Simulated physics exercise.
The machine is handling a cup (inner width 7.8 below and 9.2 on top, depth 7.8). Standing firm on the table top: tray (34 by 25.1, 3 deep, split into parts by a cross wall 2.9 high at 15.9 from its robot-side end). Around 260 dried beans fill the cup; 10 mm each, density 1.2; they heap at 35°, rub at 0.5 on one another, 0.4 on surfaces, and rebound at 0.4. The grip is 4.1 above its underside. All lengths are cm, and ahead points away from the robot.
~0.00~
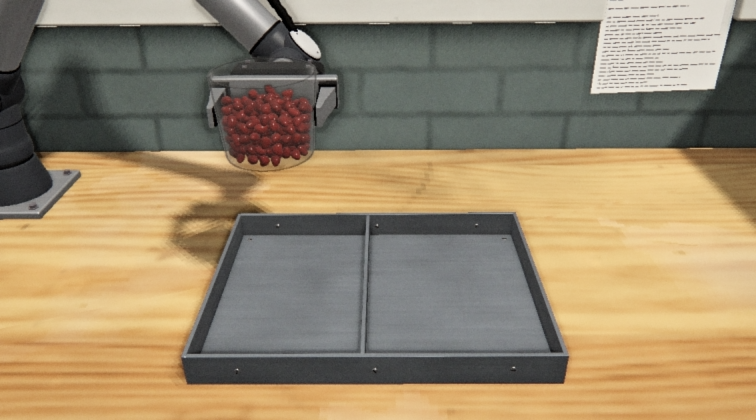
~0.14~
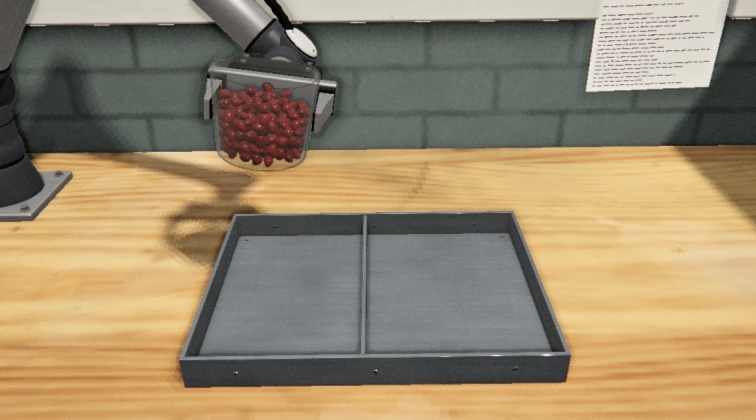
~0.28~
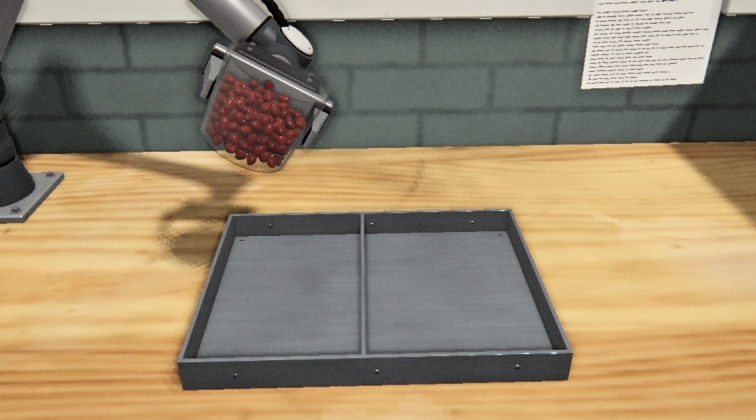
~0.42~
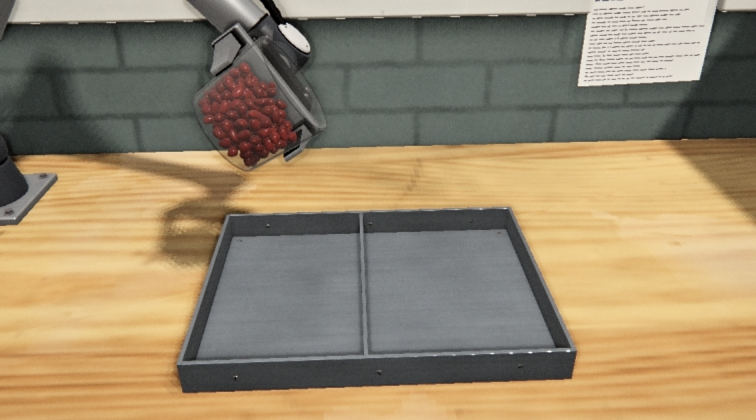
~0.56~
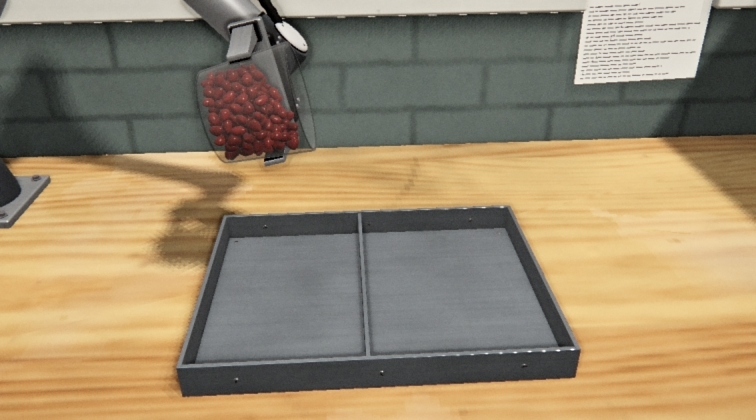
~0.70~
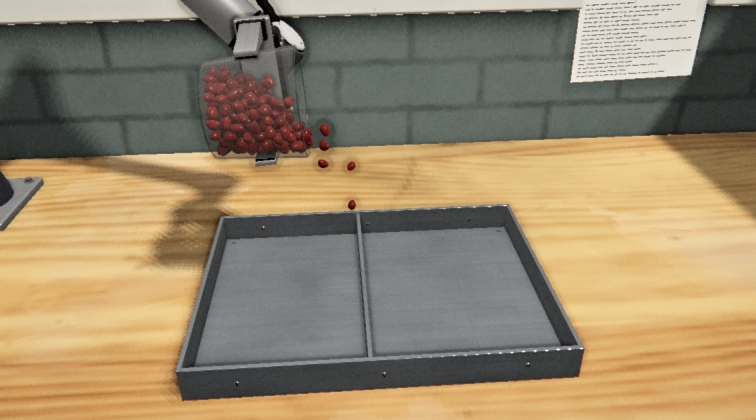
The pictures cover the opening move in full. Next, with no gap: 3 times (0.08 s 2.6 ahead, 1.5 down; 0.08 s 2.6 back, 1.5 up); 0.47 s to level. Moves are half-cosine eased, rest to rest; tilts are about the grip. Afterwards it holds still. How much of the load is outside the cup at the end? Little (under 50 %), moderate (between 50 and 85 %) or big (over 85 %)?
A moderate share, between 50 and 85 %, ends outside the cup.
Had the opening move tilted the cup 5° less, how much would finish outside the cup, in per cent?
It would be near 55 per cent.
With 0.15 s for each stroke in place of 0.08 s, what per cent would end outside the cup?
Then about 50 per cent.
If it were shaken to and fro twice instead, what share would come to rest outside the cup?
Then about 65 per cent.
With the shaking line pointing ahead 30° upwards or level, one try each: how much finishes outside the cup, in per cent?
About 100 and 90 per cent.
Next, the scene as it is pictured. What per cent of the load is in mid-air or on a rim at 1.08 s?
About 13 per cent.
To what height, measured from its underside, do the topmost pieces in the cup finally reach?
Roughly 5.0 cm.
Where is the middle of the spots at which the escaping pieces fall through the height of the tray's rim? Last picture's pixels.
Near (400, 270).
After 1.08 s, tilted 86° forward, highest piece 20 above the table; 118 in the cup, 102 in the far-side part, 5 in the robot-side part, 33 in flight or on a rim.
After 1.46 s, tilted 30° forward, highest piece 23 above the table; 156 in the far-side part, 76 in the cup, 25 in the robot-side part, 1 in flight or on a rim.
After 1.85 s, level, highest piece 23 above the table; 157 in the far-side part, 76 in the cup, 25 in the robot-side part.
After 2.90 s, level, highest piece 23 above the table; 157 in the far-side part, 76 in the cup, 25 in the robot-side part.
At rest, 157 in the far-side part, 76 in the cup, 25 in the robot-side part. That is 71 % outside the cup.
